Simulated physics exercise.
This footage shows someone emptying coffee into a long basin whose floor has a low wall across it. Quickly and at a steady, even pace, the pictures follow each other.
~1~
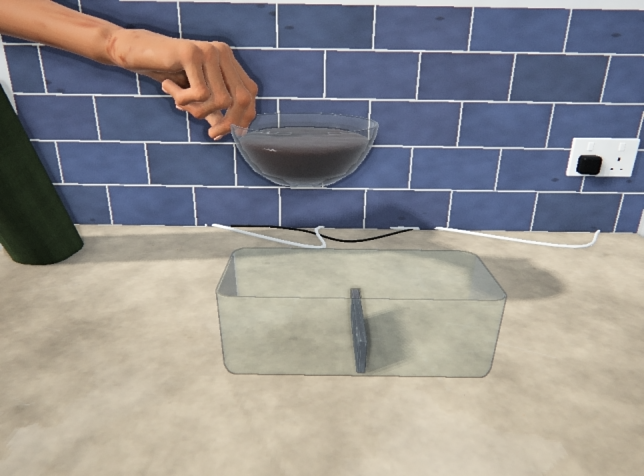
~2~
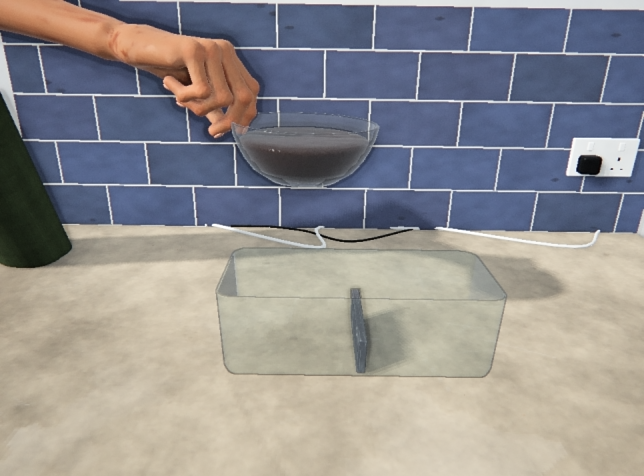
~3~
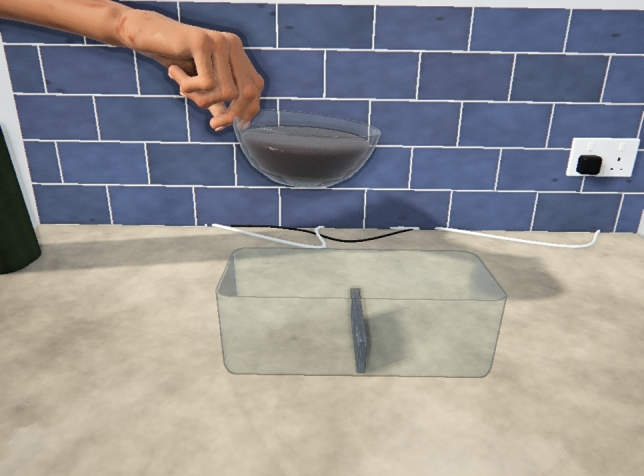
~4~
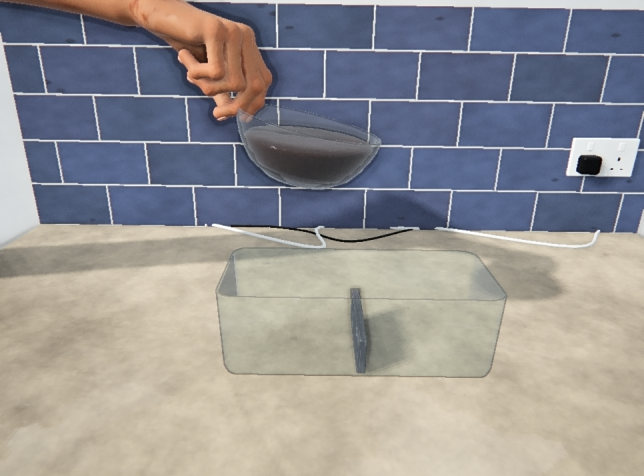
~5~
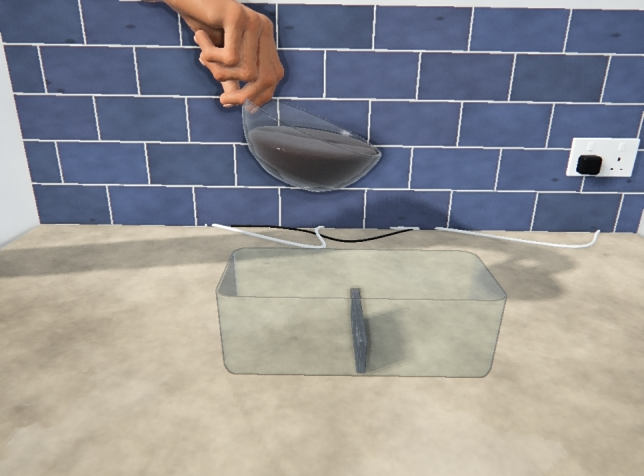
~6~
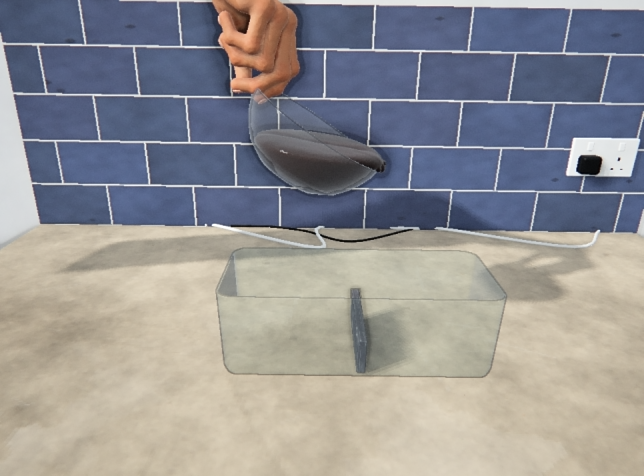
The video shows a hand holding a clear bowl of dark liquid above a long transparent basin with a low wall across its floor, then steadily tilting the bowl to the right until the liquid reaches its lowered edge.
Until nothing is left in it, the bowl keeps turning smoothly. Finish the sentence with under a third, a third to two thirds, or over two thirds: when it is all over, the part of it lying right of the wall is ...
... over two thirds.
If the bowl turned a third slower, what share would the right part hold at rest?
Near 90 in a hundred.
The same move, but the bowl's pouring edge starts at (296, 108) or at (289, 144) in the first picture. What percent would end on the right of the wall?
First about 15, then 10 per cent.
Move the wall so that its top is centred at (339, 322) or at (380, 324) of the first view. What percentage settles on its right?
Try 1: About 80 percent; try 2: About 60 percent.
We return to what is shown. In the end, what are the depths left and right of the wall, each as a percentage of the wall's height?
The left reads 10 in a hundred and the right 50 in a hundred.
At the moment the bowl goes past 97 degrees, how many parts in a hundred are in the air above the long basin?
Some 40 per cent, I'd say.
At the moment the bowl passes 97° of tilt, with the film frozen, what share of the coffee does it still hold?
5 in a hundred.
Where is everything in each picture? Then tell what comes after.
The first picture shows tilt 0°; pouring edge (377, 125); surface from (239, 136) to (370, 138); the long basin's rim runs from (226, 271) to (490, 275); the wall's top is at (359, 314).
The second picture shows tilt 2°; pouring edge (377, 127); surface from (239, 135) to (370, 139).
The third picture shows tilt 6°; pouring edge (379, 133); surface from (241, 132) to (371, 142).
The fourth picture shows tilt 13°; pouring edge (380, 142); surface from (245, 131) to (374, 146).
The fifth picture shows tilt 22°; pouring edge (379, 154); surface from (249, 131) to (378, 149).
The sixth picture shows tilt 33°; pouring edge (376, 168); surface from (255, 134) to (364, 153); 6 per cent is over the edge.
A moment on, the bowl is tipped on its side and 5 per cent is still to pour, 0 is left of the wall and 57 right of it.
Next, the bowl is tipped right over and 0 per cent is still to pour, 11 is left of the wall and 79 right of it.
Then the bowl is tipped right over and 0 per cent is still to pour, 15 is left of the wall and 82 right of it.
Later the bowl is tipped right over and 0 per cent is still to pour, 15 is left of the wall and 82 right of it.
At rest 15 per cent lies left of the wall, 82 right of it and 3 outside.
